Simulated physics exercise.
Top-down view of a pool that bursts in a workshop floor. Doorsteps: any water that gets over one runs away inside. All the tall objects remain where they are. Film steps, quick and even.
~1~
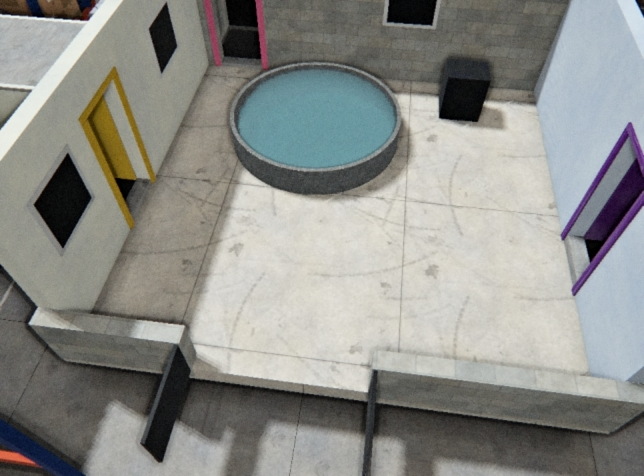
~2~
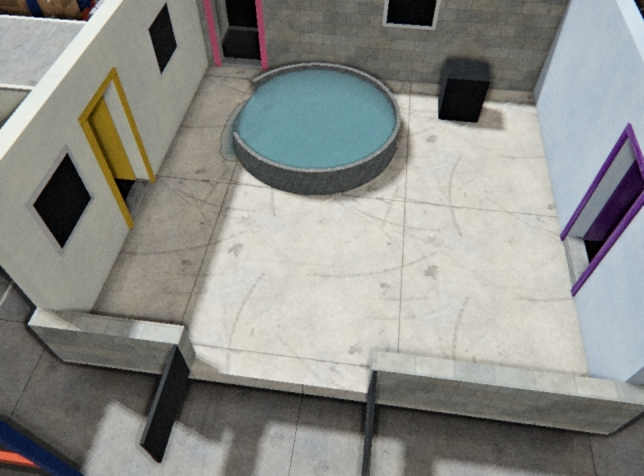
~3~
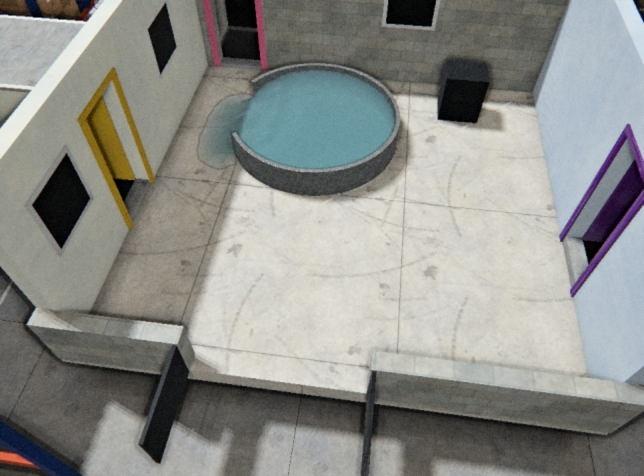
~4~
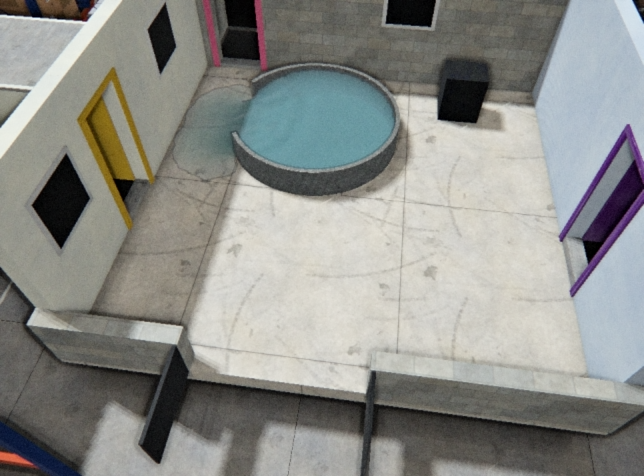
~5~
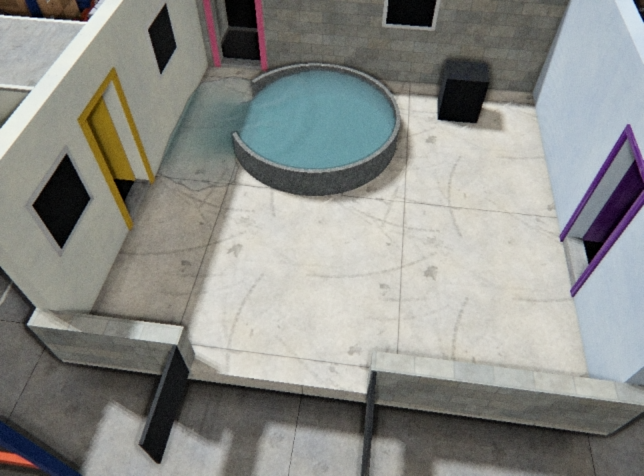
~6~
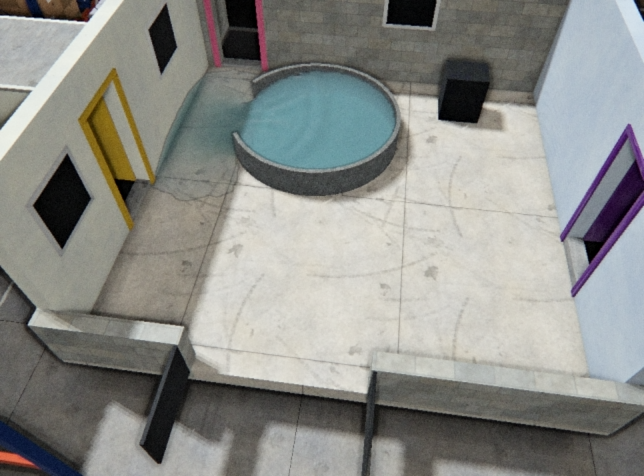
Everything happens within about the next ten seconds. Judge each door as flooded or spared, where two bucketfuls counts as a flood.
The yellow door is spared, the pink door is flooded, the purple door is spared.
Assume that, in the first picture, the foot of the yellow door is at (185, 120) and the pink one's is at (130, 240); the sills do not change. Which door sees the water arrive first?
The one in yellow, I'd say.
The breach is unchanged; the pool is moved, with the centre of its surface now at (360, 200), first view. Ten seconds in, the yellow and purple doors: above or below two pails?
So, yellow surpasses the cutoff, and as for purple, it comes in lower.
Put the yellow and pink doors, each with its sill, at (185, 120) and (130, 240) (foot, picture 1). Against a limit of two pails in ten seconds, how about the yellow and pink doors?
As it turns out, the yellow door spills past but the pink door keeps clear.
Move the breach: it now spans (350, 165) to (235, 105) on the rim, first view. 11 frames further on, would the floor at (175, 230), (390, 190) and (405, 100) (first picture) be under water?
Respectively: Drenched, parched and parched.
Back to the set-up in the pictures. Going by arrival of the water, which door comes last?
The purple door.
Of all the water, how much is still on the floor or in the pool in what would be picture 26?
My estimate is some 94 percent.
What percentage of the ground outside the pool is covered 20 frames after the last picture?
Estimate: Near 40 %.
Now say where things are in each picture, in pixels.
In the first picture, still water in the round tank at (316, 115).
In the second picture, water pours out at (238, 121) and has run to (236, 159).
In the third picture, the front is at (213, 164), out from the gap at (238, 123).
In the fourth picture, the front is at (205, 175), out from the gap at (238, 124).
In the fifth picture, water pours out at (238, 124) and has run to (165, 171).
In the sixth picture, water pours out at (239, 125) and has run to (153, 183).
A moment on, water covers 10 % of the floor; the yellow door wet at the sill, nothing in, the pink door wet at the sill, nothing in, the purple door not reached.
Next, water covers 20 % of the floor; the yellow door wet at the sill, nothing in, the pink door over two buckets in, the purple door not reached.
Then, water covers 40 % of the floor; the yellow door under two buckets in, the pink door far over two buckets in, the purple door not reached.
Later, water covers 60 % of the floor; the yellow door under two buckets in, the pink door far over two buckets in, the purple door not reached.
In the end, water covers 95 % of the floor; the yellow door under two buckets in, the pink door far over two buckets in, the purple door wet at the sill, nothing in.
